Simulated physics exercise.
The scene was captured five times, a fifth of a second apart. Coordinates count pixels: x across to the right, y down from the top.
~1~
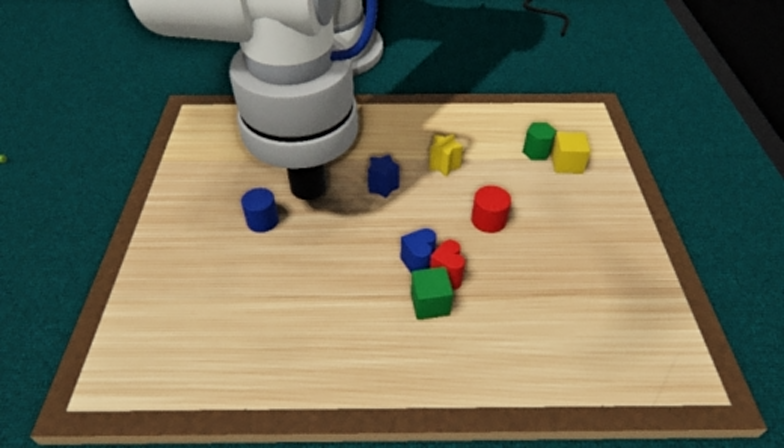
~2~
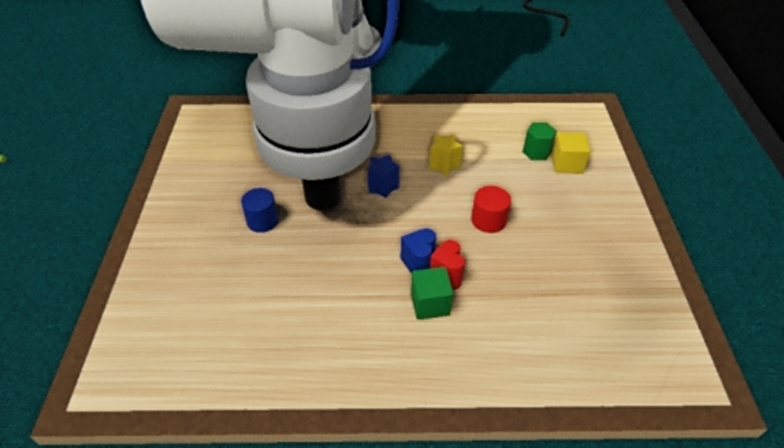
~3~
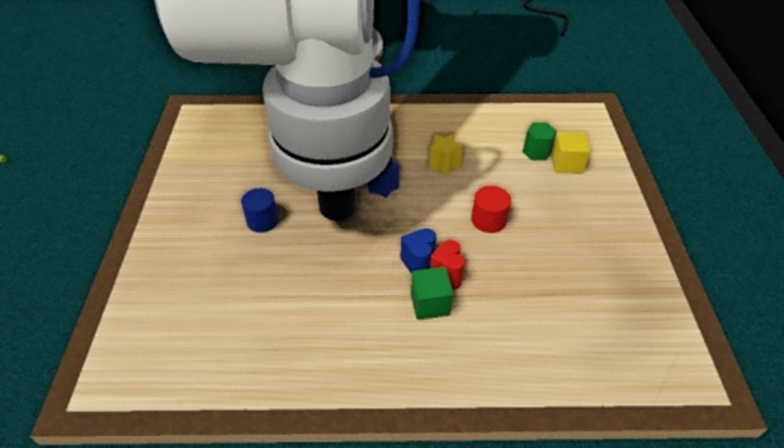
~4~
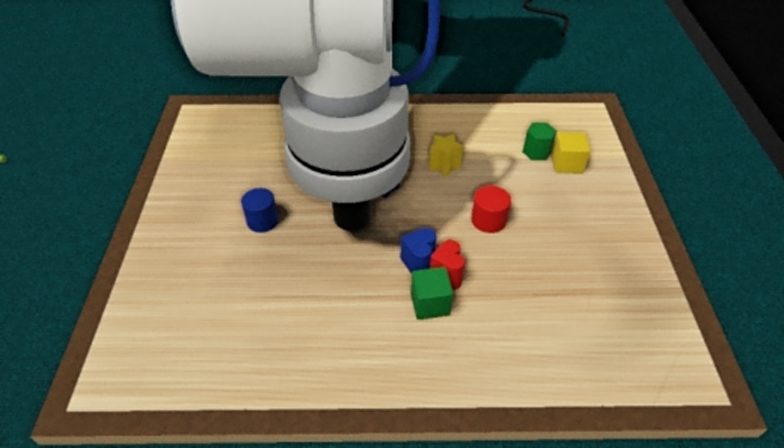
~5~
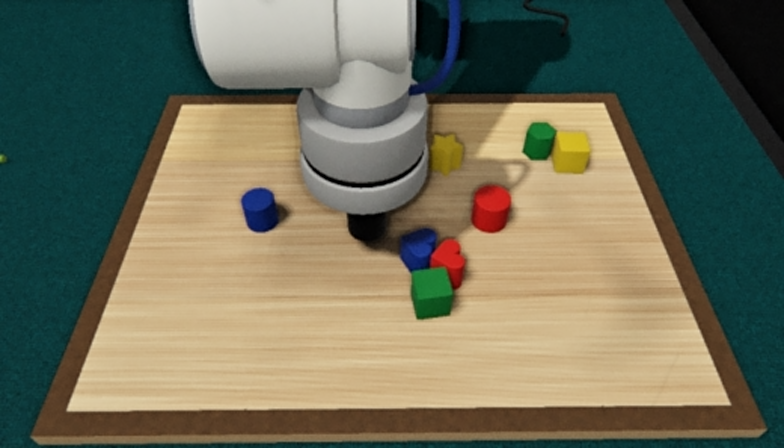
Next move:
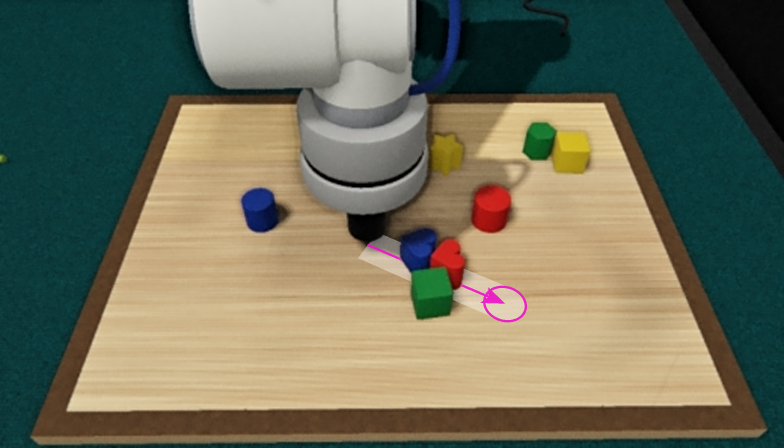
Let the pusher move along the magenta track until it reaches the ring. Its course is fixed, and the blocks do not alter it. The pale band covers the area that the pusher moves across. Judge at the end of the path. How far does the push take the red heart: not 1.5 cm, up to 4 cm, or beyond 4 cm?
The shift is above 4 cm.
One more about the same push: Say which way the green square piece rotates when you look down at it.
The twist is clockwise.
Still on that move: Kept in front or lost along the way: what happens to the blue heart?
I think the pusher keeps pushing the blue heart along right to the end.
Path on the board, in a line from (368, 245) to (505, 304).
One third of the way, pusher (413, 248); blue heart (451, 254); green square piece (436, 283), turned 15° clockwise; red heart (478, 263), turned 20° anticlockwise.
Two thirds of the way, pusher (460, 267); blue heart (501, 270), turned 15° anticlockwise; green square piece (440, 287), turned 40° clockwise; red heart (531, 275), turned 35° anticlockwise.
At the end, pusher (509, 288); blue star block in place; blue heart (548, 288), turned 50° anticlockwise; green square piece (441, 288), turned 40° clockwise; red heart (573, 278), turned 70° anticlockwise.
